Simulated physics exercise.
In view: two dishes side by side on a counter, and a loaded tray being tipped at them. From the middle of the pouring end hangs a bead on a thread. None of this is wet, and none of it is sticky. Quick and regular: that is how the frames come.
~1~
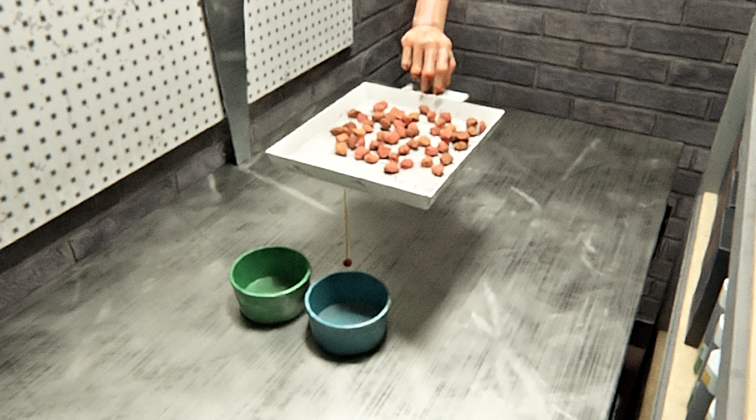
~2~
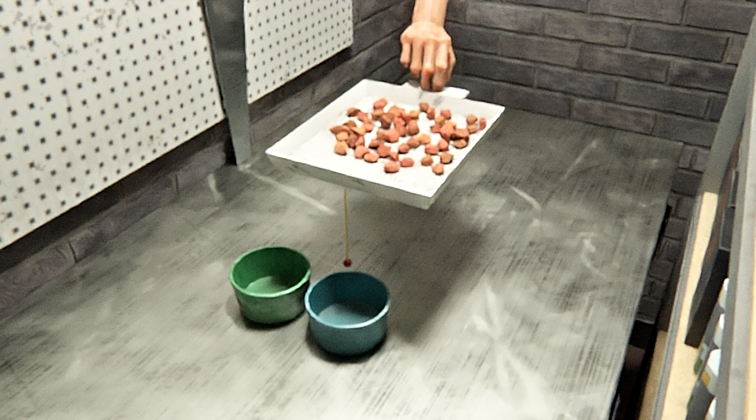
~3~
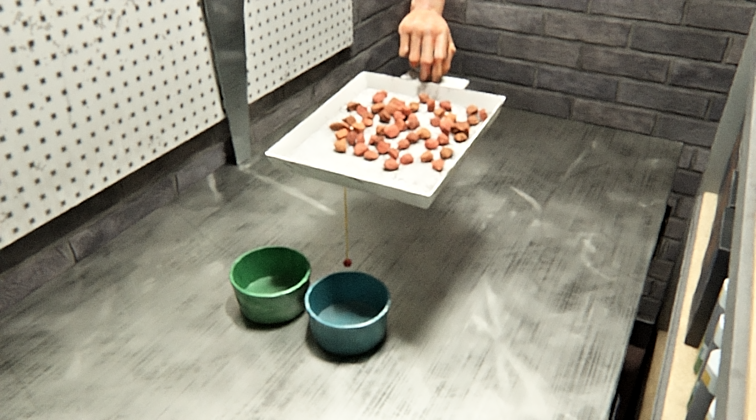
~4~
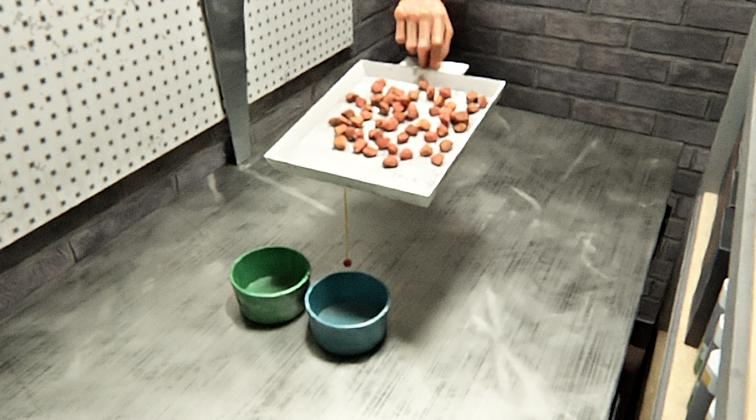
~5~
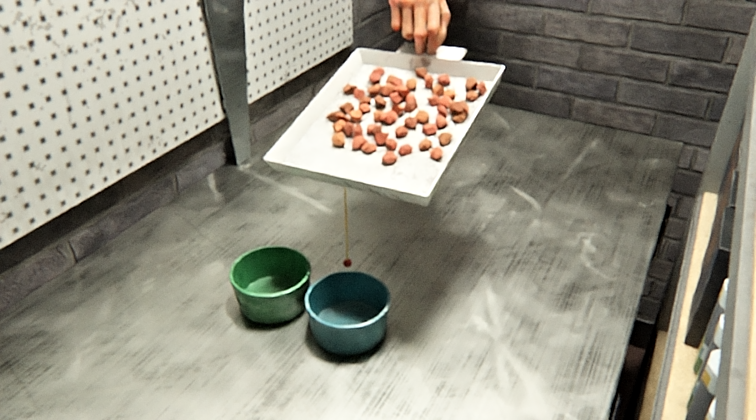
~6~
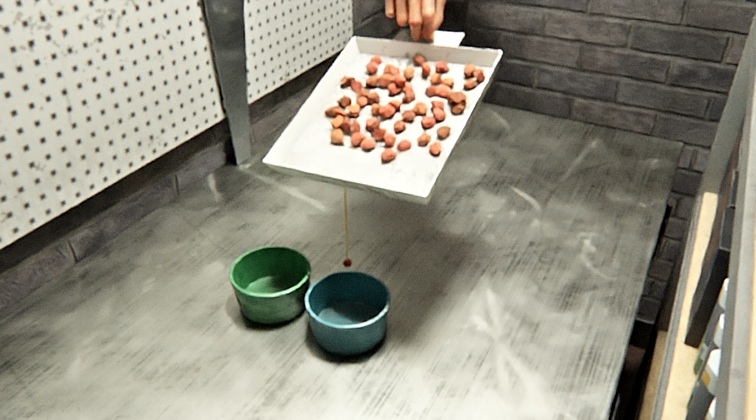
On a scuffed grey counter between pegboard and dark brick walls, a hand holds a white tray of reddish chunks level above a green dish and a blue one, a bead hanging on a thread. The hand gradually raises the tray's far end, tilting it toward its lower left corner, while the chunks shift little.
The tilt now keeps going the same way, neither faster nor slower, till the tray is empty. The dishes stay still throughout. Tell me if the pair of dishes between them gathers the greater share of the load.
Catch: Above fifty percent.
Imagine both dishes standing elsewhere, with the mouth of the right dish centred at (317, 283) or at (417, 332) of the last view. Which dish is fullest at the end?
First try, the rightmost dish; second try, the leftmost dish.
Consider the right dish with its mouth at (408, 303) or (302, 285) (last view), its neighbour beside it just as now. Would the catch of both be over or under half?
Taking the places in turn, it's shy of half and then past half.
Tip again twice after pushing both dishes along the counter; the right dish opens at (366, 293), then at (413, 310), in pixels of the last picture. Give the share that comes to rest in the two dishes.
70, then 40 %.
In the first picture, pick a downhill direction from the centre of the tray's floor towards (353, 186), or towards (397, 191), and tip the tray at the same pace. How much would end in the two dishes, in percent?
About 70 % and 20 %.
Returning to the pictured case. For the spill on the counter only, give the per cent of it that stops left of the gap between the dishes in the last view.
I'd guess close to 60 %.
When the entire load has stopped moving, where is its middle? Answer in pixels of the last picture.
Around (303, 311).
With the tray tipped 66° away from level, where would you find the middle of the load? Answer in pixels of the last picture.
I'd mark it close to (322, 168).
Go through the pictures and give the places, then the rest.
The first picture shows corners of the pouring end at (273, 150) and (428, 192), level; middle of the load at (401, 133), bits of crushed brick; left dish at (248, 305); right dish at (327, 336); bead on its thread at (348, 263).
The second picture shows corners of the pouring end at (273, 151) and (427, 192), level; middle of the load at (401, 131).
The third picture shows corners of the pouring end at (272, 152) and (427, 191), tipped barely, lowest at the left corner; middle of the load at (401, 125).
The fourth picture shows corners of the pouring end at (271, 154) and (426, 191), tipped a little, lowest at the left corner; middle of the load at (400, 117).
The fifth picture shows corners of the pouring end at (270, 156) and (424, 191), tipped clearly, lowest at the left corner; middle of the load at (398, 110).
The sixth picture shows corners of the pouring end at (270, 159) and (423, 191), tipped clearly, lowest at the left corner; middle of the load at (395, 104); left dish at (248, 305); right dish at (327, 336).
Soon, tray tipped steeply; nearly all on the tray; a stray few in the air.
A while on, tray tipped past a quarter turn; about a third on the tray; a small part in the right dish; about a quarter in the left dish; a small part outside both; about a quarter in the air.
Towards the end, tray tipped past a quarter turn; about a third in the right dish; about half in the left dish; about a quarter outside both.
Finally, tray tipped past a quarter turn; about a third in the right dish; about half in the left dish; about a quarter outside both.
